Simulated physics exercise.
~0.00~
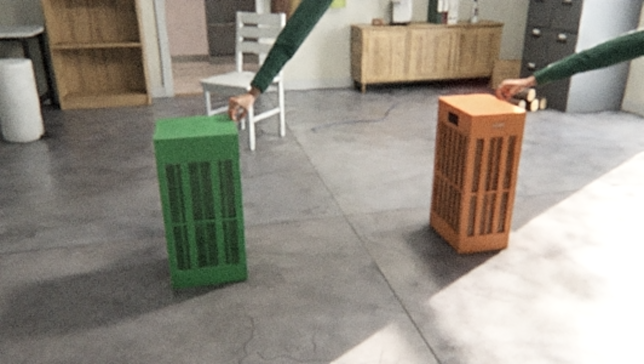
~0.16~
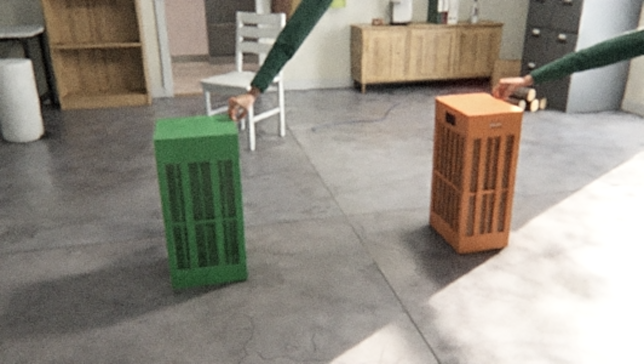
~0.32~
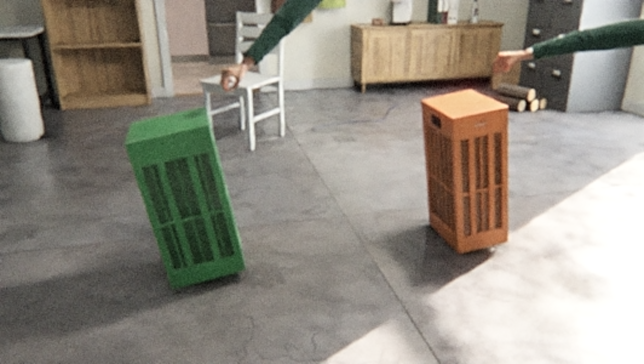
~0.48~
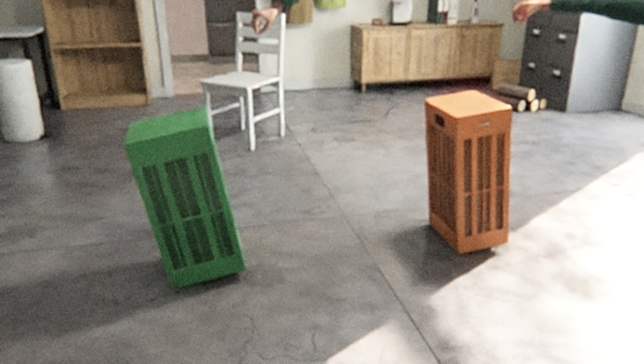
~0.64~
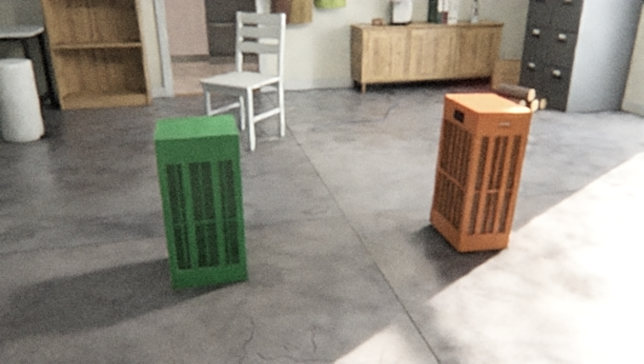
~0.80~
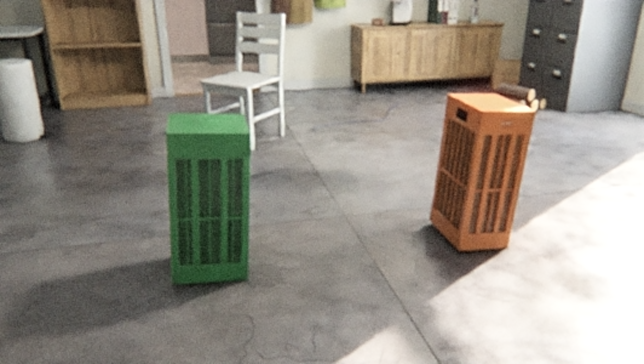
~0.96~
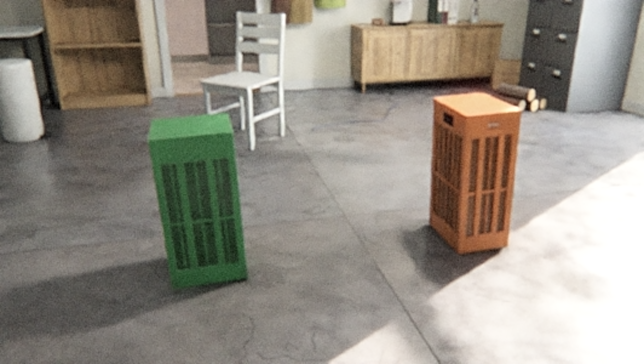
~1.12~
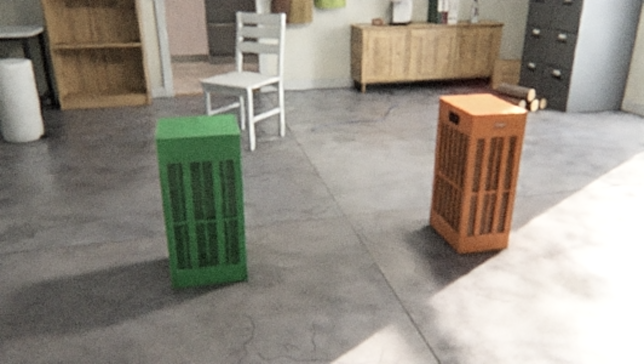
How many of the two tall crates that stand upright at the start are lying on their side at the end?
None of them are lying on their side, as both the green crate and the orange crate rock and then end up standing on their bases.
